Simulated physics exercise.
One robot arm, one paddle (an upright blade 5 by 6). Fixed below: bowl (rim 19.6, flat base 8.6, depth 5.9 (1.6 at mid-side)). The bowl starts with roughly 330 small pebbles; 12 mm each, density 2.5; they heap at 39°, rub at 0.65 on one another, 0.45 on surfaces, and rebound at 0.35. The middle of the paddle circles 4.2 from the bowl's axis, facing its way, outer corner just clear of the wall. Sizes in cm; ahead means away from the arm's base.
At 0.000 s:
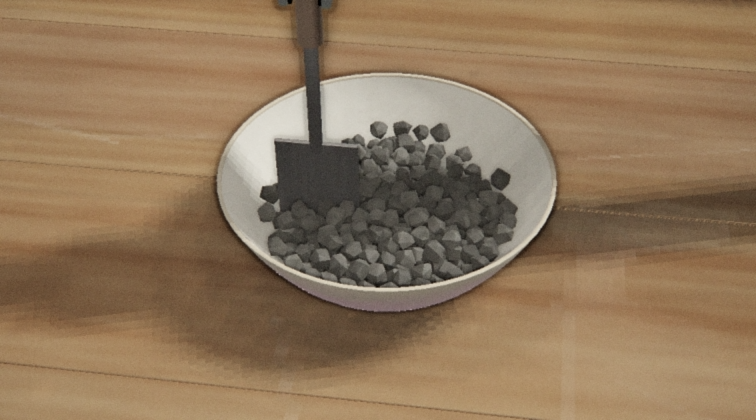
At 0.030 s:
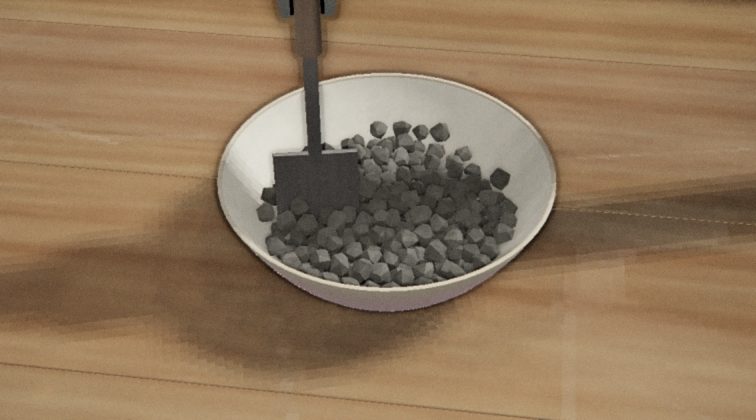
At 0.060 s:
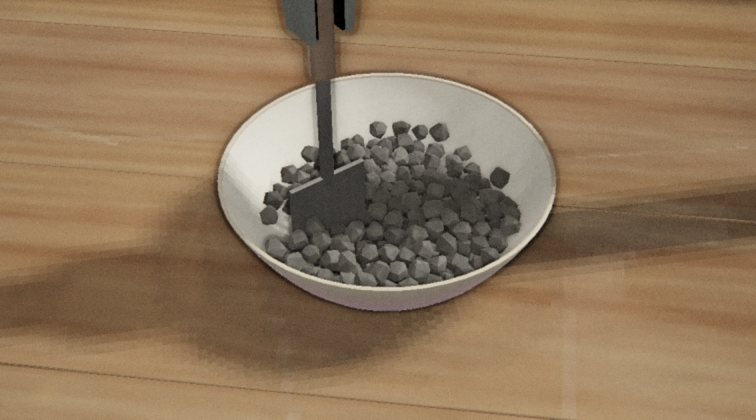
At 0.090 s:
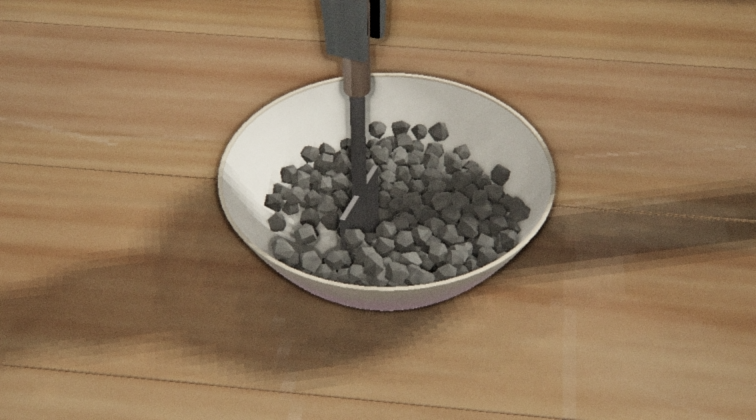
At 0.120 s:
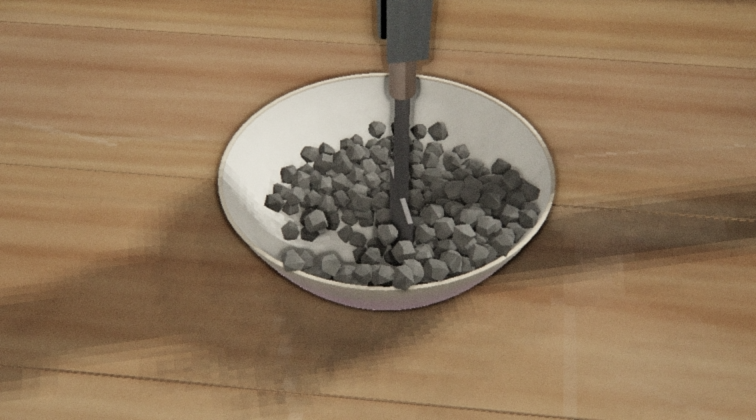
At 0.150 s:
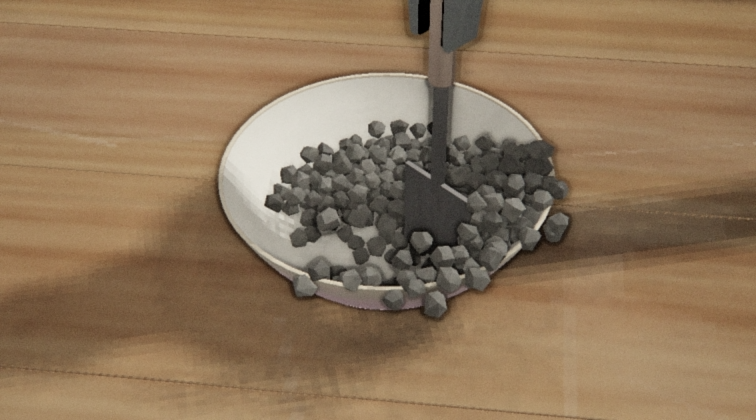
In a white bowl, a robot arm's paddle turns and pushes gray pebbles rightward, some over the rim.
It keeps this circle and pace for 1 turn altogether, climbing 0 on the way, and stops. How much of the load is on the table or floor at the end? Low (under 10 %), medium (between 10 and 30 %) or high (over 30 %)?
Share on the table or floor: High (over 30 %).
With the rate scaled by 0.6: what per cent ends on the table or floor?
About 25 per cent.
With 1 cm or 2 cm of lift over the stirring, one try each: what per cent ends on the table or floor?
About 40 and 35 per cent.
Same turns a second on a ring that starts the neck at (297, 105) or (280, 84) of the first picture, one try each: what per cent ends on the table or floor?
Some 40 and 20 per cent.
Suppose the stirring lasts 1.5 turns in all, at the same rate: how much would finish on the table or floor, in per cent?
It would be near 60 per cent.
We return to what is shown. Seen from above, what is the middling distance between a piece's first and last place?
Some 11 cm.
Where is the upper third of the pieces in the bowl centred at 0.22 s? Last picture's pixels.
Near (467, 114).
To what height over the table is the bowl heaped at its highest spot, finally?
About 5.5 cm.
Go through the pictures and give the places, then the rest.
The first picture shows the paddle neck at (315, 122), 0° round; upper third of the load around (388, 204), from x 265 to 510, top at y 130; 333 in the bowl.
The second picture shows the paddle neck at (314, 132), 12° round; upper third of the load around (387, 208), from x 265 to 510, top at y 130.
The third picture shows the paddle neck at (326, 155), 43° round; upper third of the load around (394, 231), from x 270 to 510, top at y 130.
The fourth picture shows the paddle neck at (359, 171), 76° round; upper third of the load around (410, 239), from x 275 to 520, top at y 130.
The fifth picture shows the paddle neck at (401, 173), 108° round; upper third of the load around (453, 228), from x 275 to 530, top at y 130; 327 in the bowl, 6 in flight or on the tool.
The sixth picture shows the paddle neck at (438, 161), 140° round; upper third of the load around (492, 206), from x 275 to 560, top at y 130; 316 in the bowl, 17 in flight or on the tool.
After 0.22 s, 220° round, highest piece 11 above the table; 267 in the bowl, 2 on the table or floor, 64 in flight or on the tool.
After 0.30 s, 299° round, highest piece 11 above the table; 226 in the bowl, 30 on the table or floor, 77 in flight or on the tool.
After 0.53 s, 0° round, highest piece 7 above the table; 178 in the bowl, 154 on the table or floor, 1 in flight or on the tool.
After 1.23 s, 0° round, highest piece 5 above the table; 178 in the bowl, 155 on the table or floor.
In the end, 178 in the bowl, 155 on the table or floor. That is 47 % on the table or floor.
